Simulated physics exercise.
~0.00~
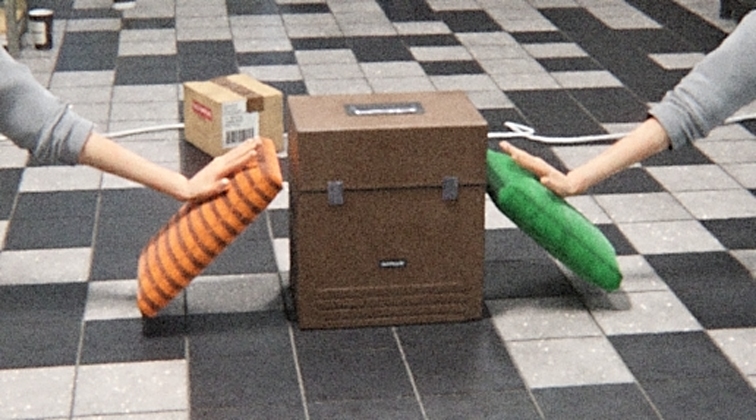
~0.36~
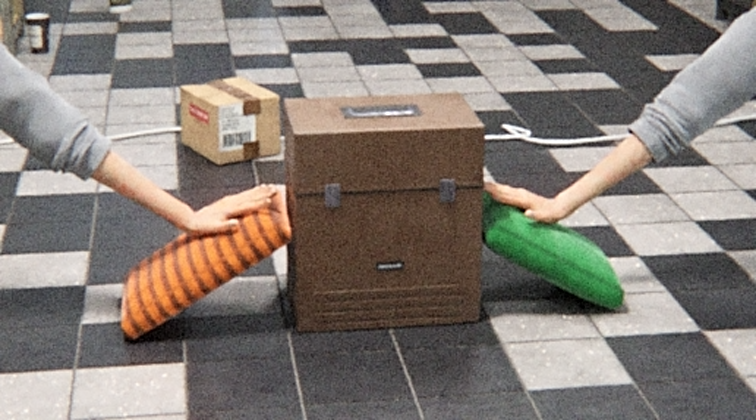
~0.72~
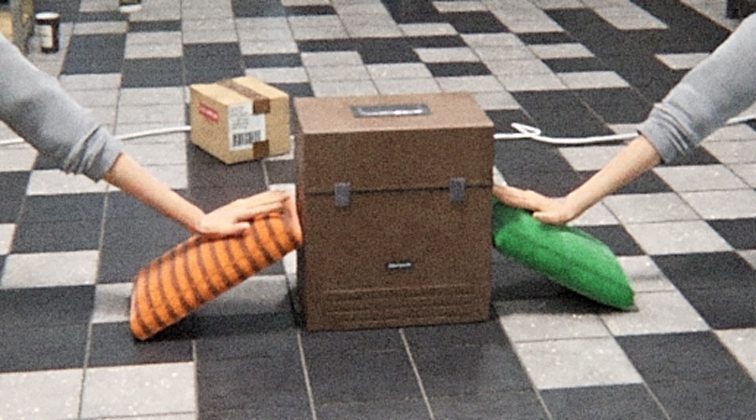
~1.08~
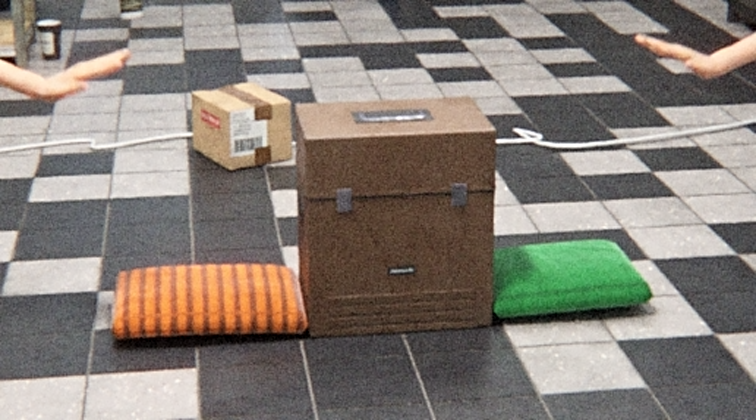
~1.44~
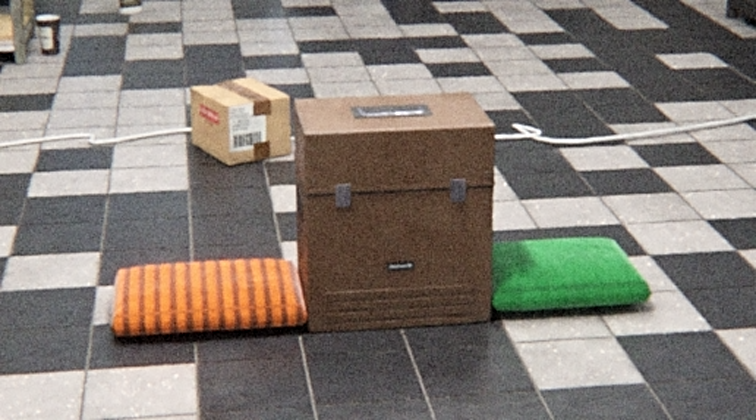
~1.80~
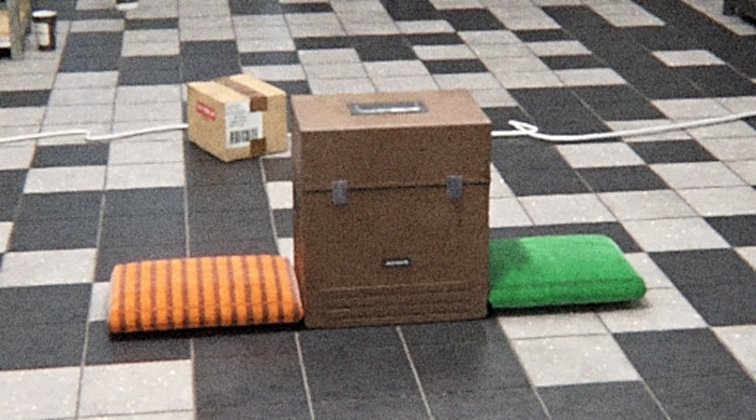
On a floor of black, grey and white tiles, a brown chest stands upright with a small cardboard box and a white cable behind it. Two hands in grey sleeves, one reaching in from each side, hold an orange striped pillow against the chest's left side and a green soft bag against its right. The hands ease both lower, still leaning at a slant. Then they let go and draw back, and the pillow and the bag slump down to the floor. The hands leave, and both soft things lie flat beside the unmoved chest.
